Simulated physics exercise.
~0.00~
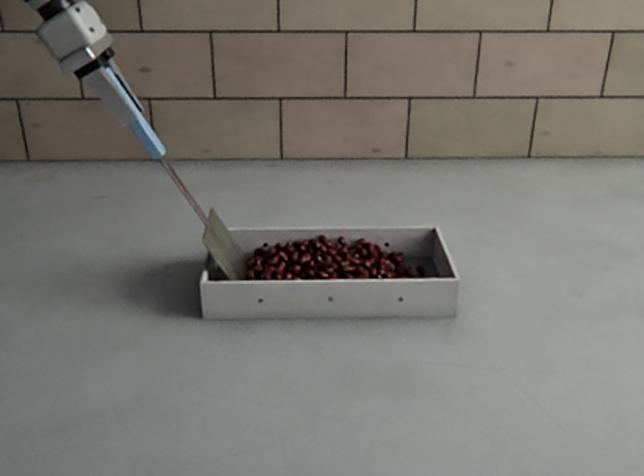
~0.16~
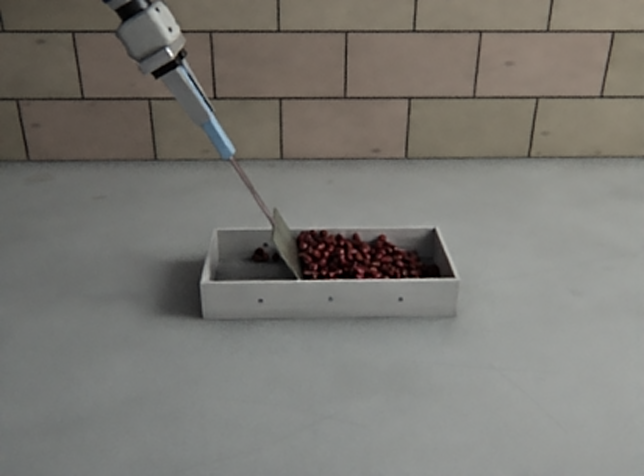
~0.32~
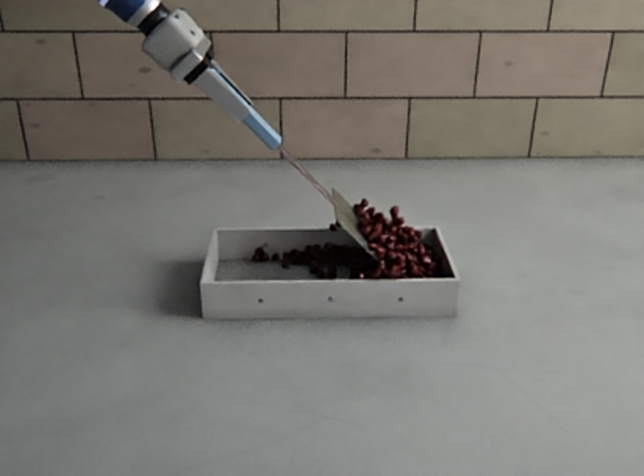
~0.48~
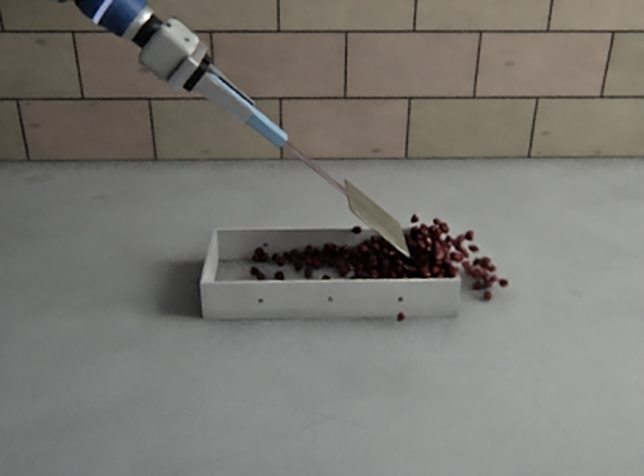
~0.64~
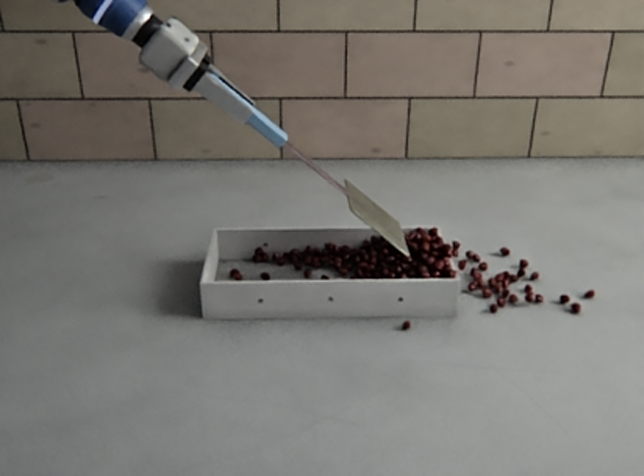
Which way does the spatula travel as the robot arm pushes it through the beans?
The spatula moves to the right, pushing beans towards the right end of the trough.
